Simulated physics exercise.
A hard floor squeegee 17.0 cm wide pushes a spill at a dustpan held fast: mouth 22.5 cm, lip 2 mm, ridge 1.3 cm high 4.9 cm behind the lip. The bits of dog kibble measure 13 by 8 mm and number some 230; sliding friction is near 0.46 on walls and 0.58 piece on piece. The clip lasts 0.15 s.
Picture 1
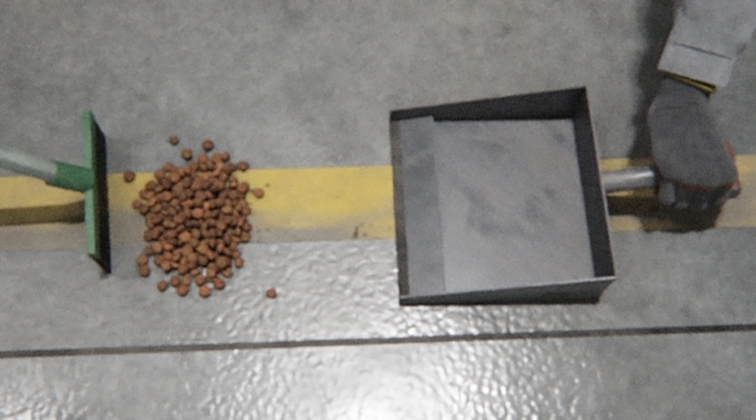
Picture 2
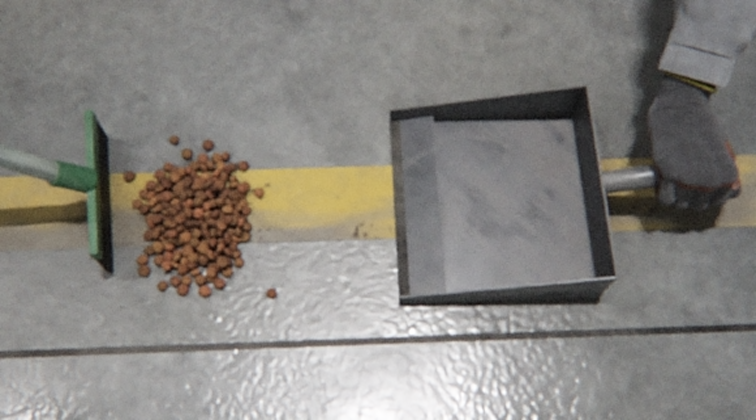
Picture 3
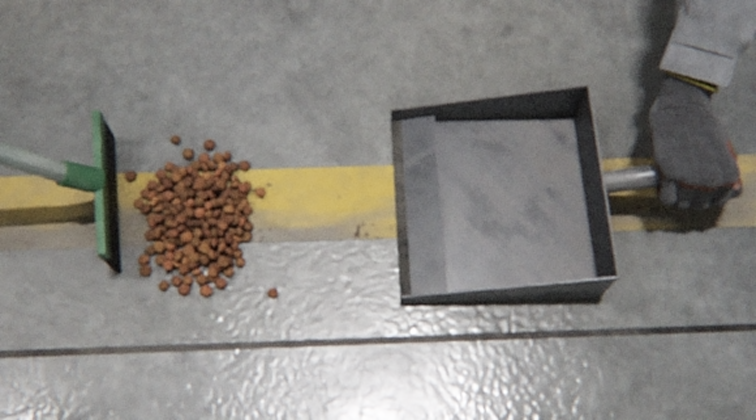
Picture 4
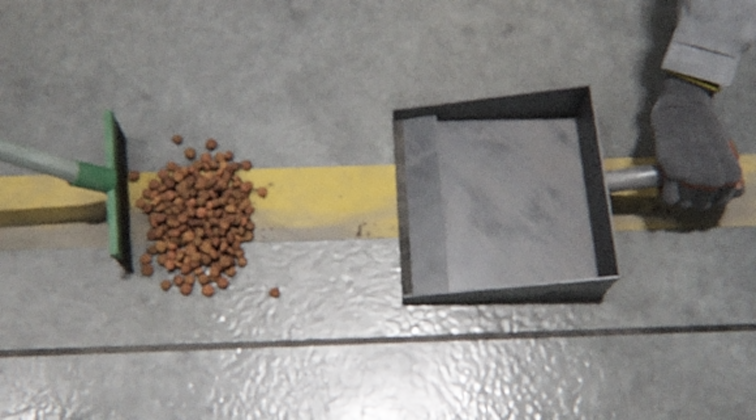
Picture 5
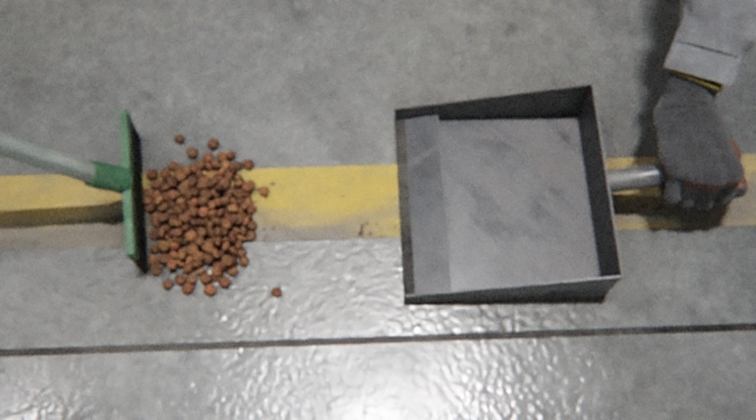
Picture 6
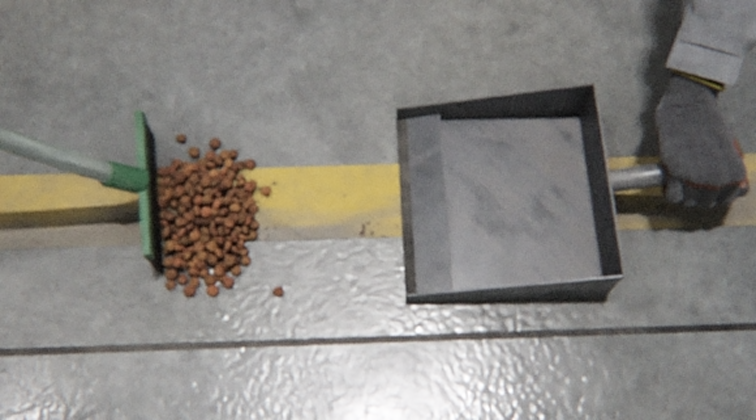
On a grey floor with a yellow stripe, a green squeegee moves right into brown kibble while a gloved hand holds a dustpan.
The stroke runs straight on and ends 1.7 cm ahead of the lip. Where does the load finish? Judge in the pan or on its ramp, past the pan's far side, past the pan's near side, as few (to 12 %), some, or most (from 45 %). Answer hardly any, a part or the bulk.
In the pan or on its ramp: A part; past the pan's far side: Hardly any; past the pan's near side: Hardly any.
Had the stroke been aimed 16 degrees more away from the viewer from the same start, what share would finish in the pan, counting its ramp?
In that case some 35 per cent.
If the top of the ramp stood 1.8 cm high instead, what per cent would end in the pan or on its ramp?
Then about 35 per cent.
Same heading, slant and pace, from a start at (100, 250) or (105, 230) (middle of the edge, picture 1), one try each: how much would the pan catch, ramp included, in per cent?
About 25 and 30 per cent.
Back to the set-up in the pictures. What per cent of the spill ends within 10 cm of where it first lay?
Some 15 per cent.
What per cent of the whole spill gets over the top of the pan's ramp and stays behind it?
About 0 per cent.
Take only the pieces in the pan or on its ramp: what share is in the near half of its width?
Some 60 per cent.
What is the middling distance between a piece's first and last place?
Some 22 cm.
Then, 0.25 s after the last picture, middle of the blade 15 cm from the lip; 0 % over the lip, far side 0 %, near side 0 %.
Then, 0.42 s after the last picture, middle of the blade 7 cm from the lip; 0 % over the lip, far side 0 %, near side 0 %.
Then, 0.70 s after the last picture, middle of the blade 3 cm from the lip; 35 % over the lip, far side 5 %, near side 0 %.
In the end, pan 35 %, far side 5 %, near side 0 %, in front of the lip or behind the blade 60 %.
